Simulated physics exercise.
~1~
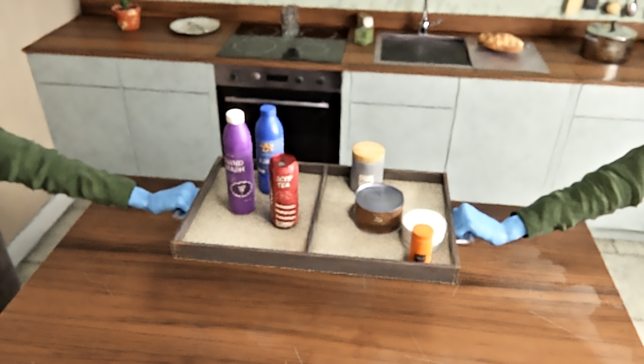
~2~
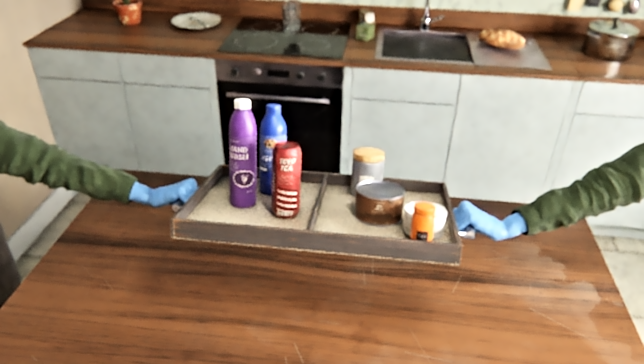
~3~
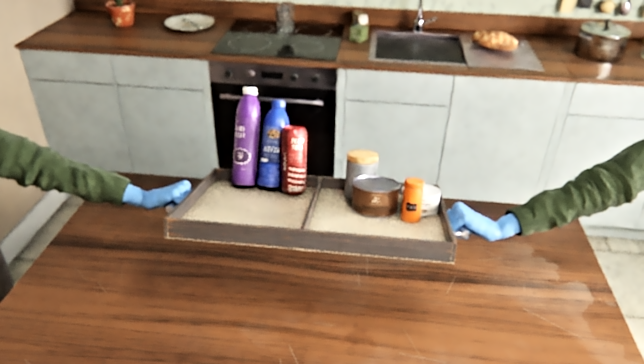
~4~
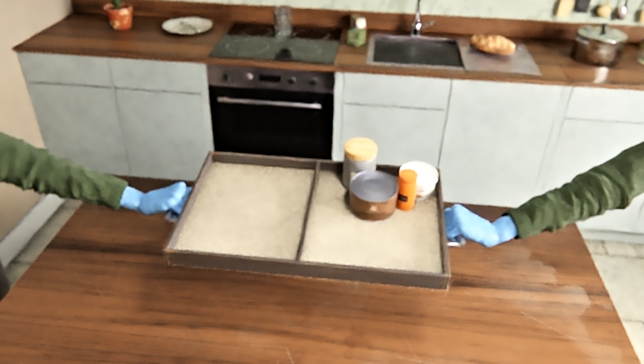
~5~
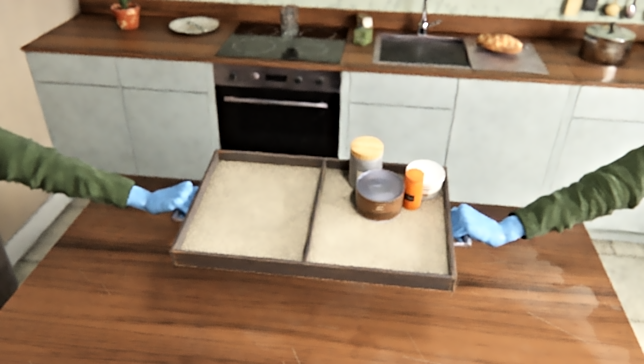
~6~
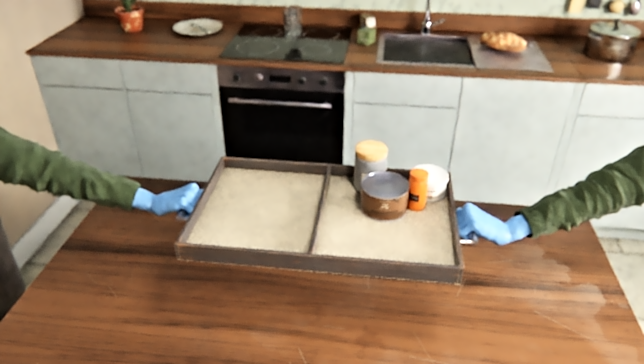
The video shows two gloved hands tilting a divided tray, far edge down and then back, above a wooden kitchen table. The purple, blue and red containers on the left slide away and leave the tray, while the orange shaker and nearby tubs shift but stay upright beside the grey jar.
